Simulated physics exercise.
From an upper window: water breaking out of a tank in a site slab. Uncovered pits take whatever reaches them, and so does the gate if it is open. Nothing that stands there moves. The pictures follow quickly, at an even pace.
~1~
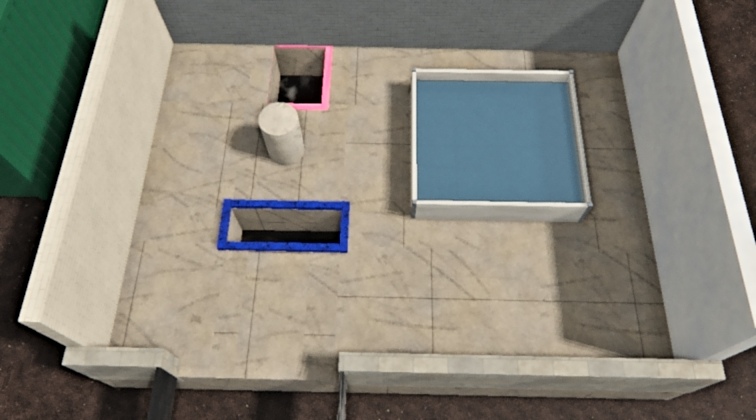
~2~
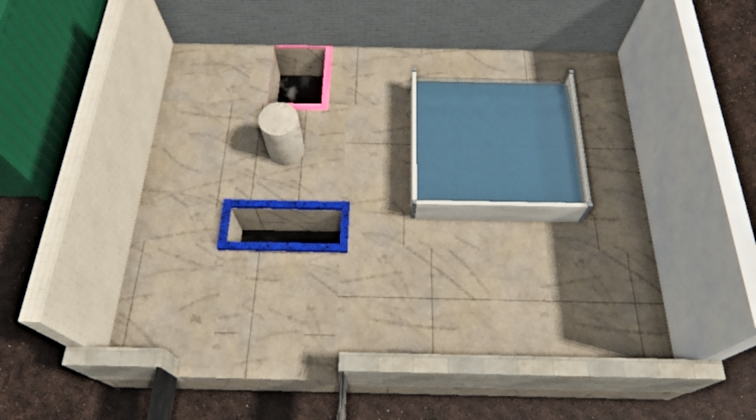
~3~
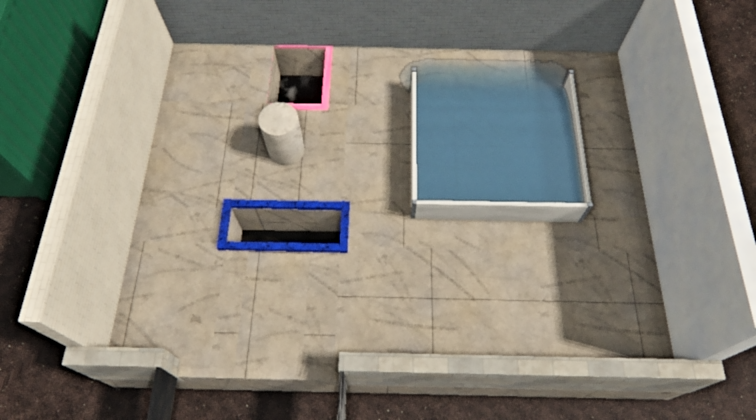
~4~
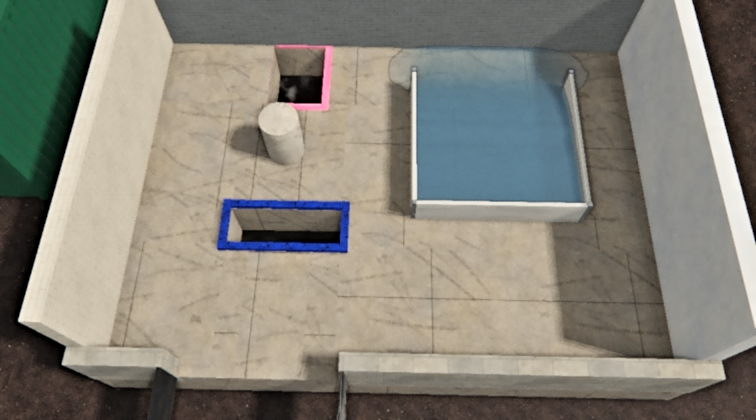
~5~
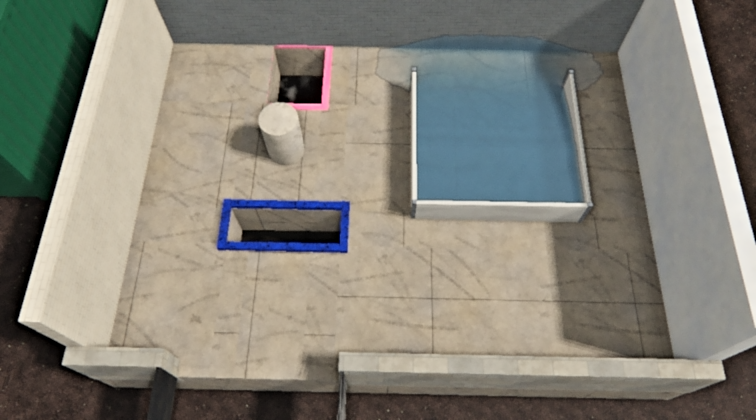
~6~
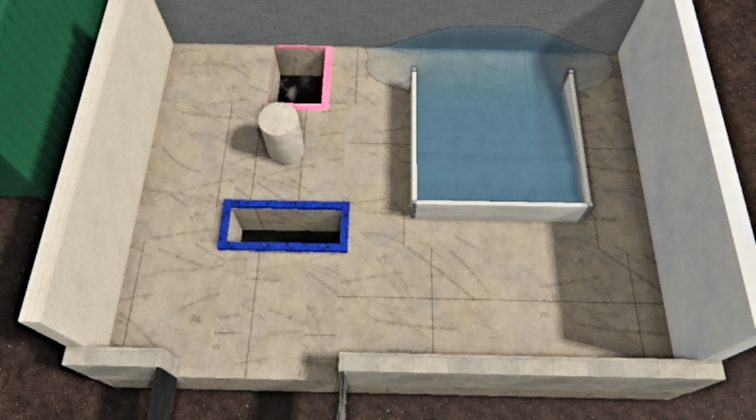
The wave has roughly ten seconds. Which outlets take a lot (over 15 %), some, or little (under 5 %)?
One by one: The gate takes under 5 %; the blue pit takes under 5 %; the pink pit takes over 15 %.
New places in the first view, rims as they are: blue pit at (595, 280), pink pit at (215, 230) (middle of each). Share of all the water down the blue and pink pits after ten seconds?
Roughly, in per cent: Blue 10, pink 8.
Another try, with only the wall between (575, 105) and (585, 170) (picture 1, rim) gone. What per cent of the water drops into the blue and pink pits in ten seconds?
Per cent: Blue 0, pink 15.
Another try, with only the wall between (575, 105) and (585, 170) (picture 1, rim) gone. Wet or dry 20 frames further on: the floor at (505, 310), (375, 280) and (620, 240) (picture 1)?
One after the other: Flooded, free of water, flooded.
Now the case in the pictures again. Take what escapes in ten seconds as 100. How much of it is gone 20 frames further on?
Some 45 per cent.
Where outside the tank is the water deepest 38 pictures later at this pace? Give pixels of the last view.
Roughly at (668, 371).
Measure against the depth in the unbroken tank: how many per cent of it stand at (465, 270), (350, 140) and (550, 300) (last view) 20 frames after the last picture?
In that order: 0, 2 and 2 per cent.
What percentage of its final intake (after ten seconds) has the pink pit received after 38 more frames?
About 75 per cent.
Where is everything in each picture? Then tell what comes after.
In the first picture, still water in the water tank at (496, 137).
In the second picture, the front is at a hidden place, out from the gap on the water tank's far side.
In the third picture, the front is at (405, 74), out from the gap on the water tank's far side.
In the fourth picture, water pours out on the water tank's far side and has run to (565, 53).
In the fifth picture, the front is at (585, 54), out from the gap on the water tank's far side.
In the sixth picture, water pours out on the water tank's far side and has run to (602, 54).
A moment on, water covers 10 % of the floor; the gate 0 %, the blue pit 0 %, the pink pit 0 %.
Next, water covers 20 % of the floor; the gate 0 %, the blue pit 0 %, the pink pit 3 %.
Then, water covers 35 % of the floor; the gate 0 %, the blue pit 0 %, the pink pit 11 %.
Later, water covers 50 % of the floor; the gate 0 %, the blue pit 0 %, the pink pit 18 %.
In the end, water covers 80 % of the floor; the gate 1 %, the blue pit 0 %, the pink pit 25 %.
